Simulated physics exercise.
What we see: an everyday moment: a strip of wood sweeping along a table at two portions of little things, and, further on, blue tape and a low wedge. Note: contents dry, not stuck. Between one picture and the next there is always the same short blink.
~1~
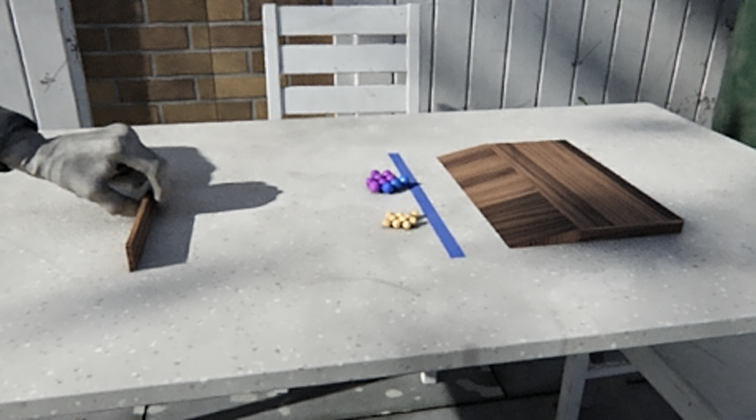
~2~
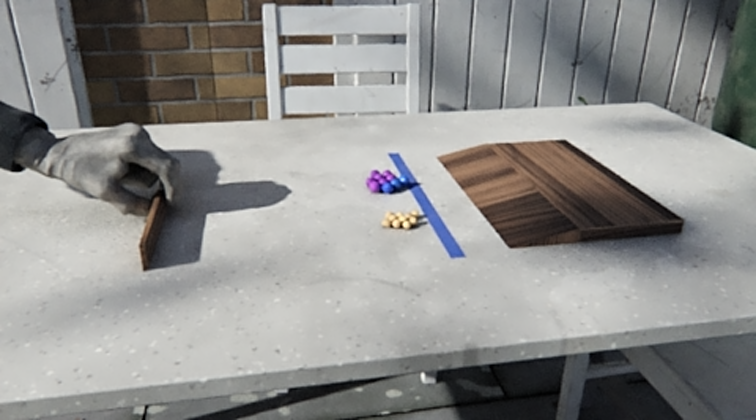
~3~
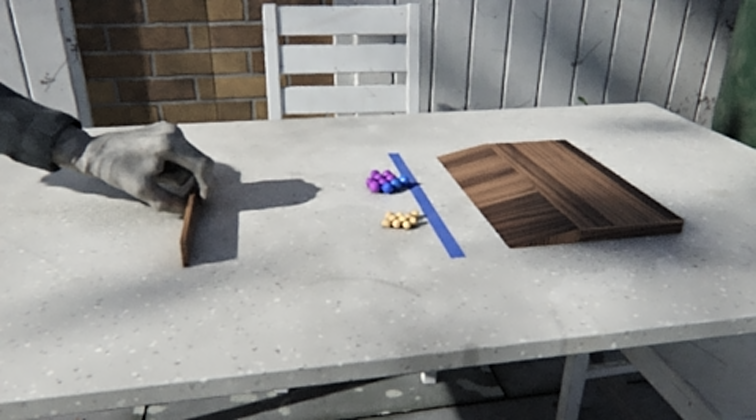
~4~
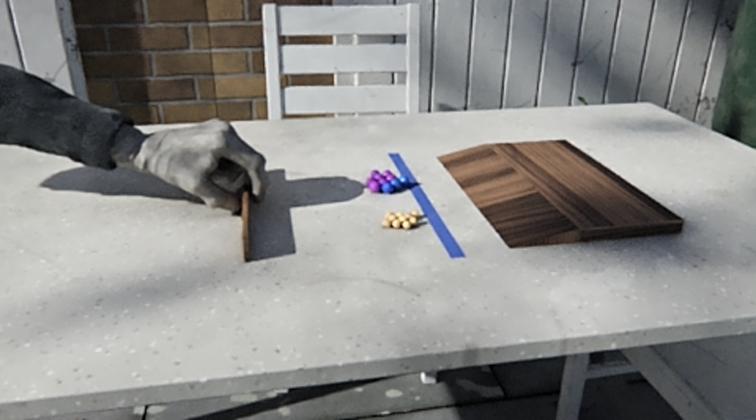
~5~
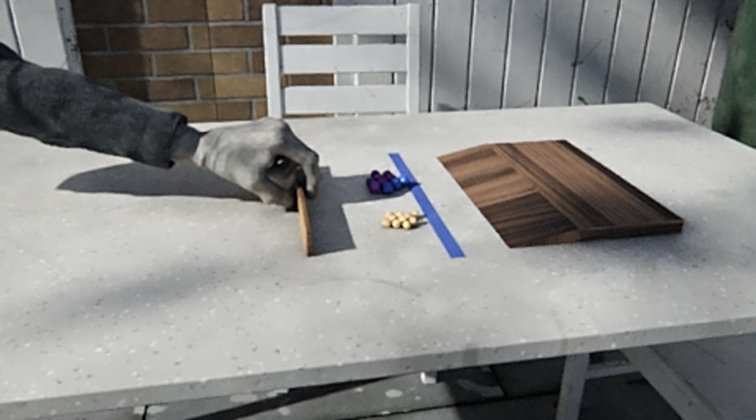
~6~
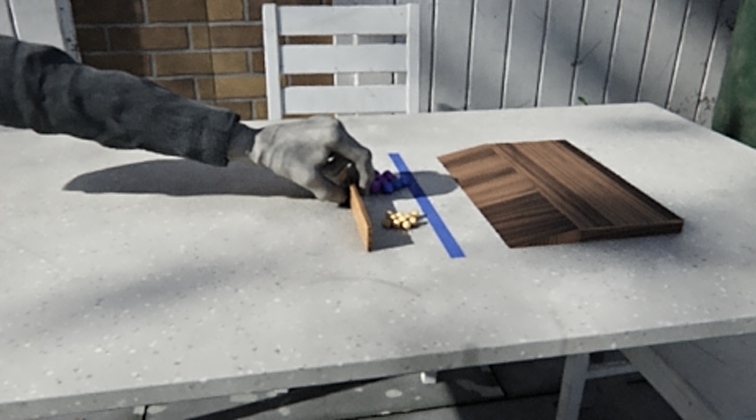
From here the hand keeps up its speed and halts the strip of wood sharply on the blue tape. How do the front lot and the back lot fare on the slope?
In the end the front lot puts some on top while the Back lot puts some on top.
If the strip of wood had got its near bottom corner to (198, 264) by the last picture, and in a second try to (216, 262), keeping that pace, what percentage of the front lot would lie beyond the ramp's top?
0 per cent, then 0 per cent.
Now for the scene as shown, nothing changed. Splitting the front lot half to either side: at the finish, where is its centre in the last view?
Close to (651, 203) in pixels.
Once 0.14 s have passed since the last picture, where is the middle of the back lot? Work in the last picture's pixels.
Its centre sits near (470, 174).
Then, 0.06 s on from there, strip of wood still moving, near (405, 178); front lot the whole lot short of the ramp; back lot the whole lot short of the ramp.
Then, 0.14 s on from there, strip of wood stopped at the blue tape; front lot near half on the ramp, near half short of the ramp; back lot near two thirds on the ramp, near a third short of the ramp.
Then, 0.42 s on from there, strip of wood stopped at the blue tape; front lot the whole lot past the top; back lot the whole lot past the top.
In the end, strip of wood stopped at the blue tape; front lot the whole lot past the top; back lot the whole lot past the top.
